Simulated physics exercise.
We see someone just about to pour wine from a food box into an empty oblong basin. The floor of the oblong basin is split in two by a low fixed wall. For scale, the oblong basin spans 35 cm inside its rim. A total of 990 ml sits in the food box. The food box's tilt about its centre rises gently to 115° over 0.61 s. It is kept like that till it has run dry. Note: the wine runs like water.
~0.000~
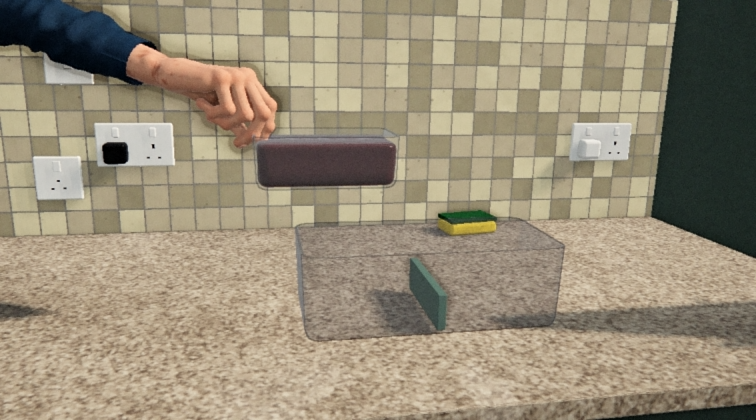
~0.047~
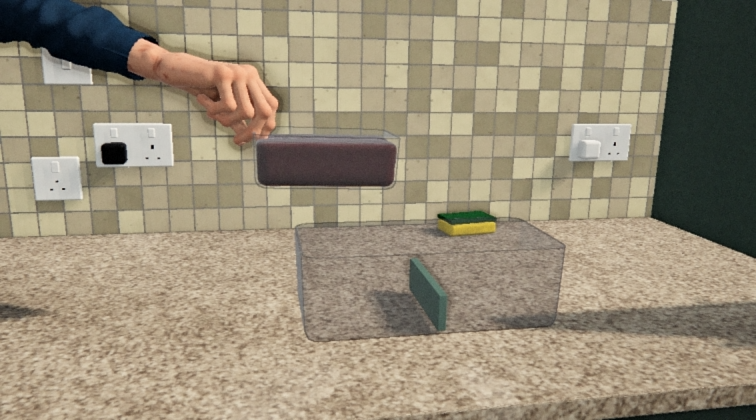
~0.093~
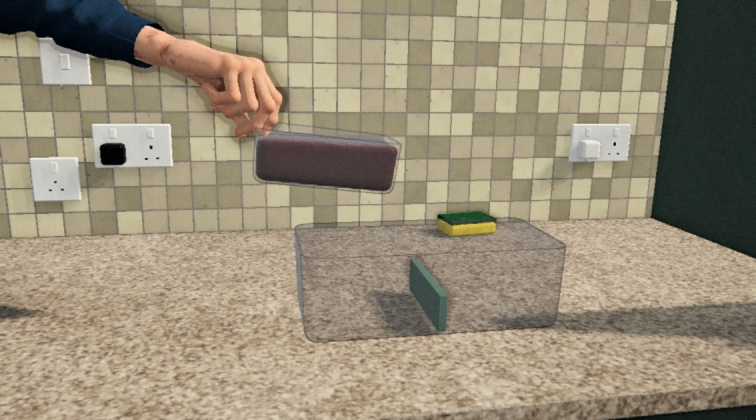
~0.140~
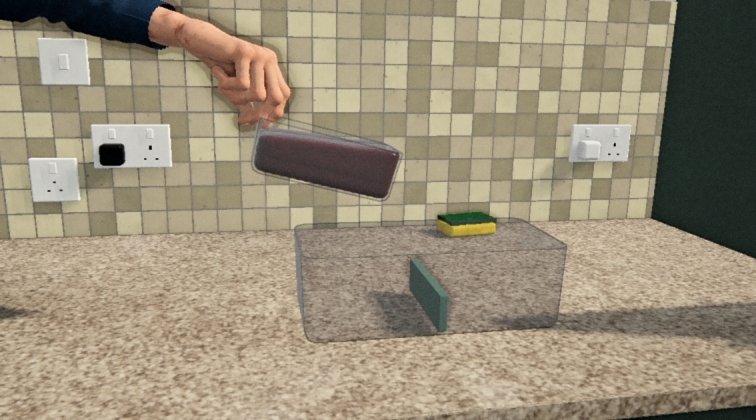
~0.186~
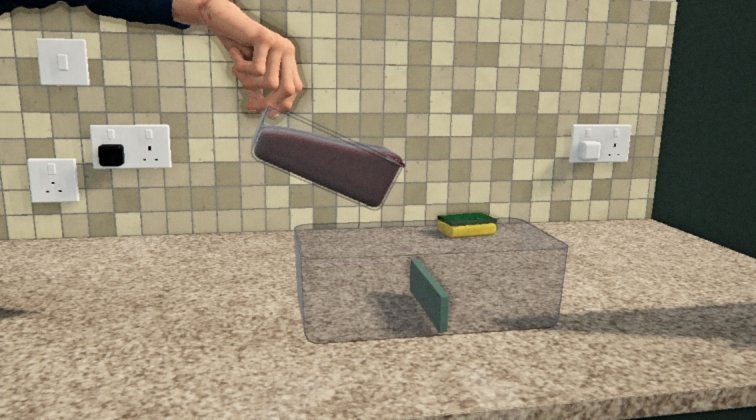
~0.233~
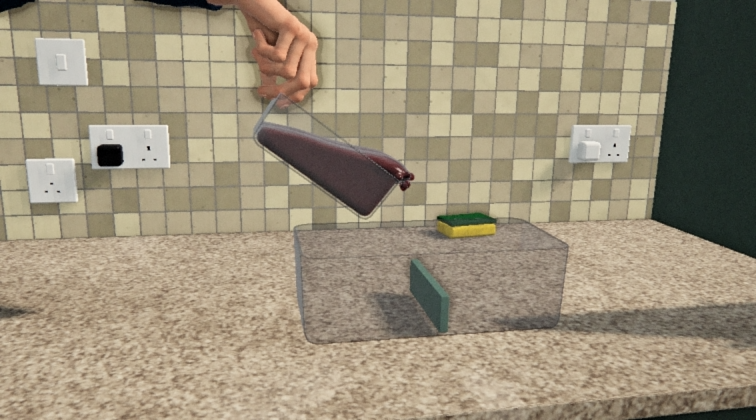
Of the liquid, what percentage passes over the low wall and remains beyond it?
The far part has about 27 per cent.
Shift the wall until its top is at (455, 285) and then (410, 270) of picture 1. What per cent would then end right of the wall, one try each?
In order, 25 and 45 per cent.
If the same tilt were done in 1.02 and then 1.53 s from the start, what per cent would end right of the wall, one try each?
Try 1: 50 %; try 2: 60 %.
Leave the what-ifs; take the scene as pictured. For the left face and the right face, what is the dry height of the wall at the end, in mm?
Left: Roughly 26 mm; right: Roughly 40 mm.
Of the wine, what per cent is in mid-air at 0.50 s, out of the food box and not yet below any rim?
Roughly 10 percent.
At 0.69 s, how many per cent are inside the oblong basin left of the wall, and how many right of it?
Around 60 percent on the left and 26 on the right.
Then, 0.50 s in, the tilt is 105° and 8 per cent is still to pour, 56 is left of the wall and 25 right of it.
Then, 0.69 s in, the tilt is 115° and 1 per cent is still to pour, 61 is left of the wall and 26 right of it.
Then, 0.89 s in, the tilt is 115° and 0 per cent is still to pour, 66 is left of the wall and 27 right of it.
Then, 1.11 s in, the tilt is 115° and 0 per cent is still to pour, 66 is left of the wall and 27 right of it.
Finally, 66 per cent lies left of the wall, 27 right of it and 6 outside.
